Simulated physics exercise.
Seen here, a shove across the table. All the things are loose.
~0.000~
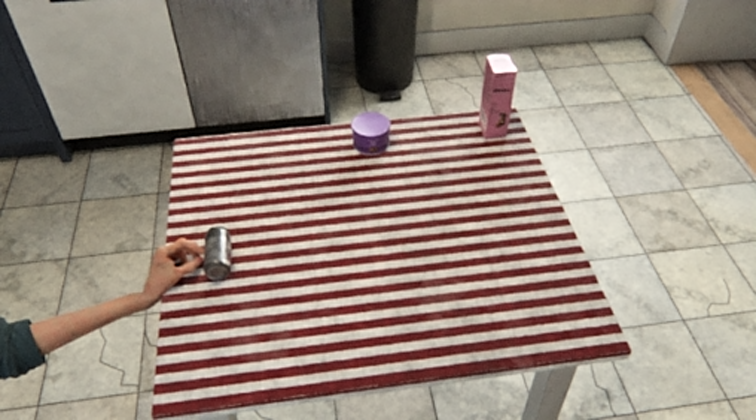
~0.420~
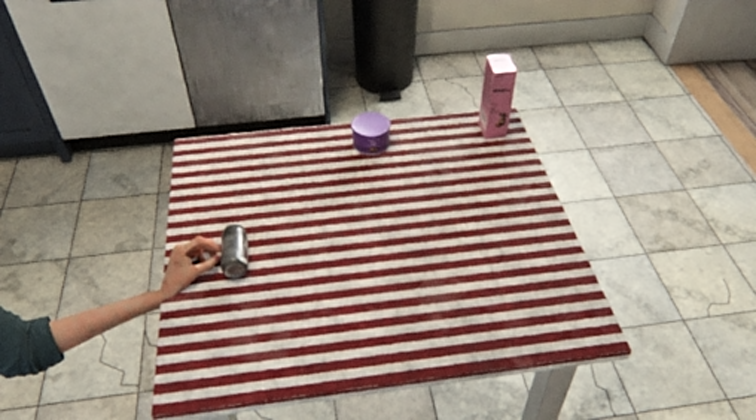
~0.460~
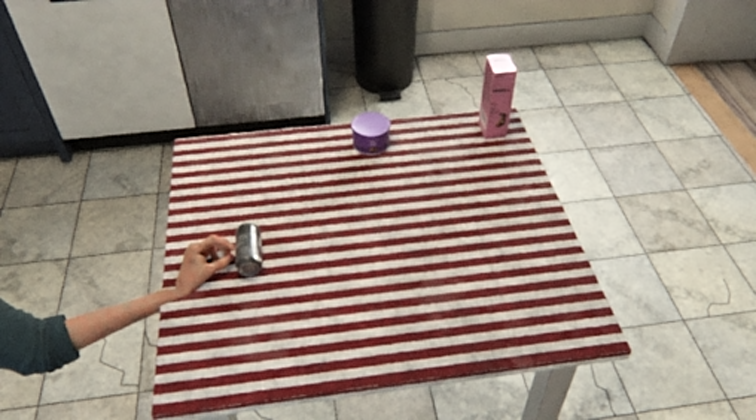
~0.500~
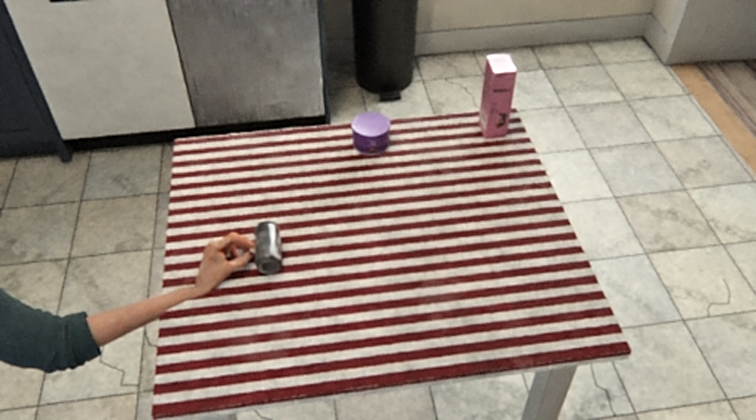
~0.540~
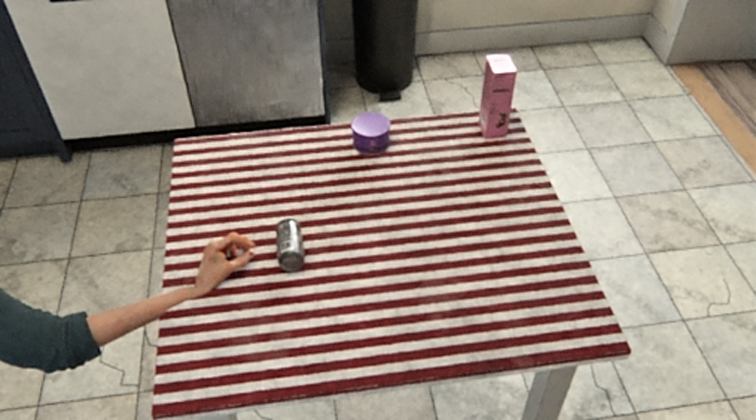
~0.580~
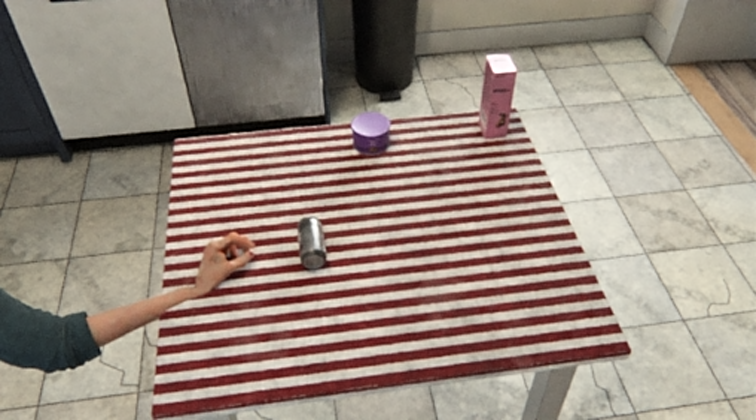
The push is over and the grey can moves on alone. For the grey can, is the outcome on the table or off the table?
The grey can drops to the floor.
By 0.78 s, grey can moved well along near (414, 231).
By 1.08 s, grey can moved well along near (552, 215).
By 1.28 s, grey can now off the table.
By 1.58 s, things are still on the move.
When it is over (1.7 s), off the table, grey can.
